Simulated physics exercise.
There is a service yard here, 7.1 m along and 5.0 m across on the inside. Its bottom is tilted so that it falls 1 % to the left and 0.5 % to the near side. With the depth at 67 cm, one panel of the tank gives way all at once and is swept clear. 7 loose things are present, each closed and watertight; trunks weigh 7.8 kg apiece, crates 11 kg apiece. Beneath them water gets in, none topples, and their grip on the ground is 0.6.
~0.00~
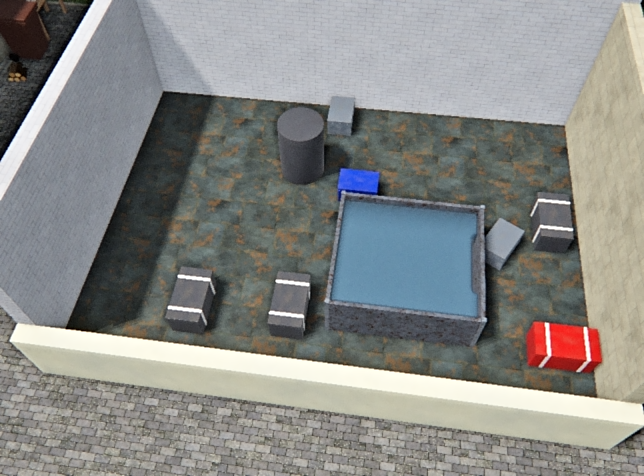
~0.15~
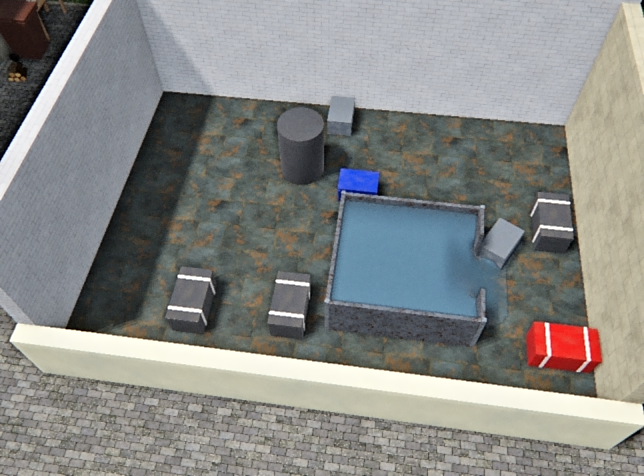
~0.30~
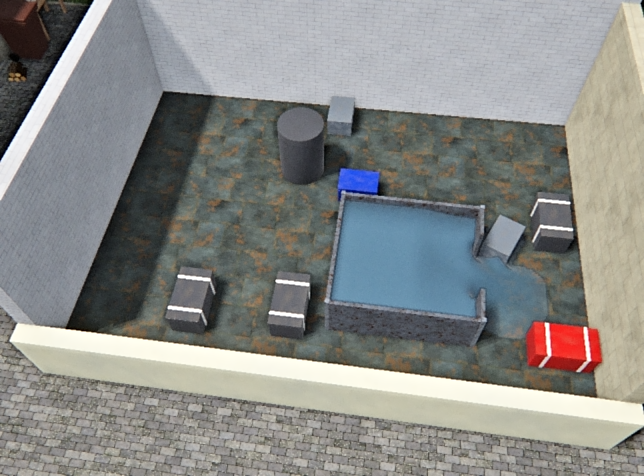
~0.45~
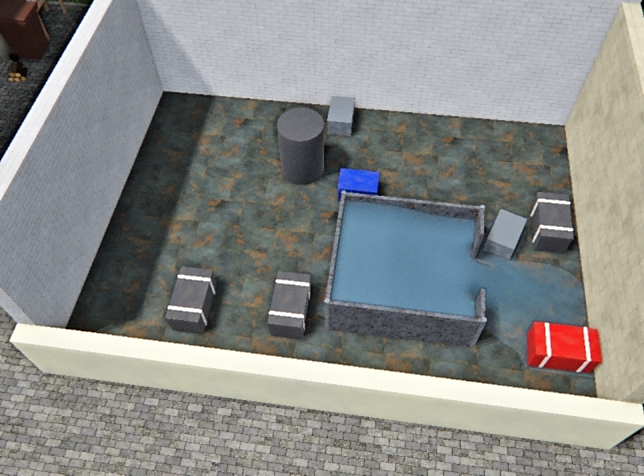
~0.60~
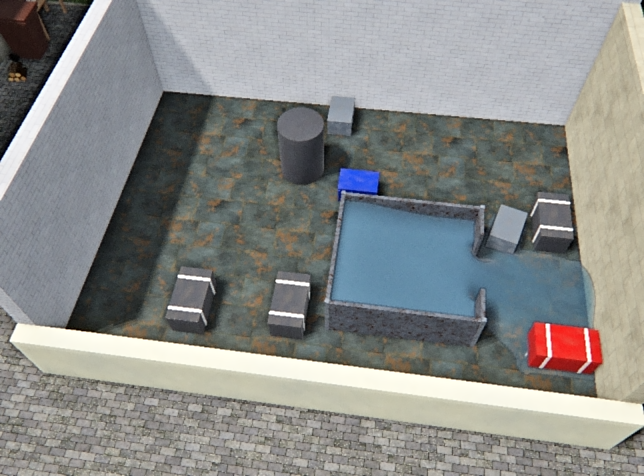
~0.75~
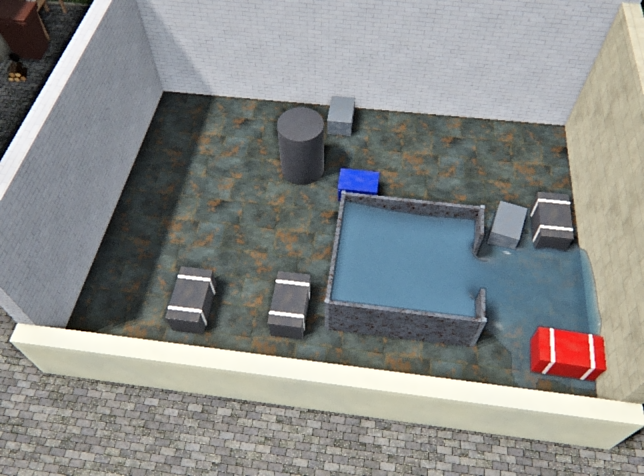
Water pours from a gap in the tank's right side, spreads rightward, and nudges the red trunk.
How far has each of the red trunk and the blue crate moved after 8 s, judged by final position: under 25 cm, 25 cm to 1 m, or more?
In the end the red trunk should get washed far off, the blue crate should get pushed a bit.
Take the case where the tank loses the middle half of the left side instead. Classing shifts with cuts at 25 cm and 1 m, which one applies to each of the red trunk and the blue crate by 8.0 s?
Note: Red trunk unmoved, blue crate unmoved.
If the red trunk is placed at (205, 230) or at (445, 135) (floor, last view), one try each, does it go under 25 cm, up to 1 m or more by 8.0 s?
At the first spot it keeps its position; at the second it winds up far off.
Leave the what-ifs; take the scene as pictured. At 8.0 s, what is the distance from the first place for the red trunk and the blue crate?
Distances: Close to 600 and 40 cm.
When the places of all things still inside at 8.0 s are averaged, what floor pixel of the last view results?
Near (251, 196).
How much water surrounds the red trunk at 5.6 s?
Somewhere close to 10 cm.
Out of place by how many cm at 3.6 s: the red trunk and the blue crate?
About 400 and 0 cm.
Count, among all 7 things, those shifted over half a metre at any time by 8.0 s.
I make it 6.
After 1.6 s the red trunk is near (539, 372), 0.7 m from its start, aground; the blue crate is near (359, 180), 0.0 m from its start, aground; 0 afloat.
After 3.6 s the red trunk is near (243, 342), 4.1 m from its start, afloat; the blue crate is near (359, 180), 0.0 m from its start, aground; 2 afloat.
After 5.6 s the red trunk is near (94, 301), 6.2 m from its start, afloat; the blue crate is near (359, 180), 0.0 m from its start, aground; 3 afloat.
After 8.0 s the red trunk is near (168, 212), 5.8 m from its start, afloat; the blue crate is near (345, 198), 0.4 m from its start, aground; 5 afloat.
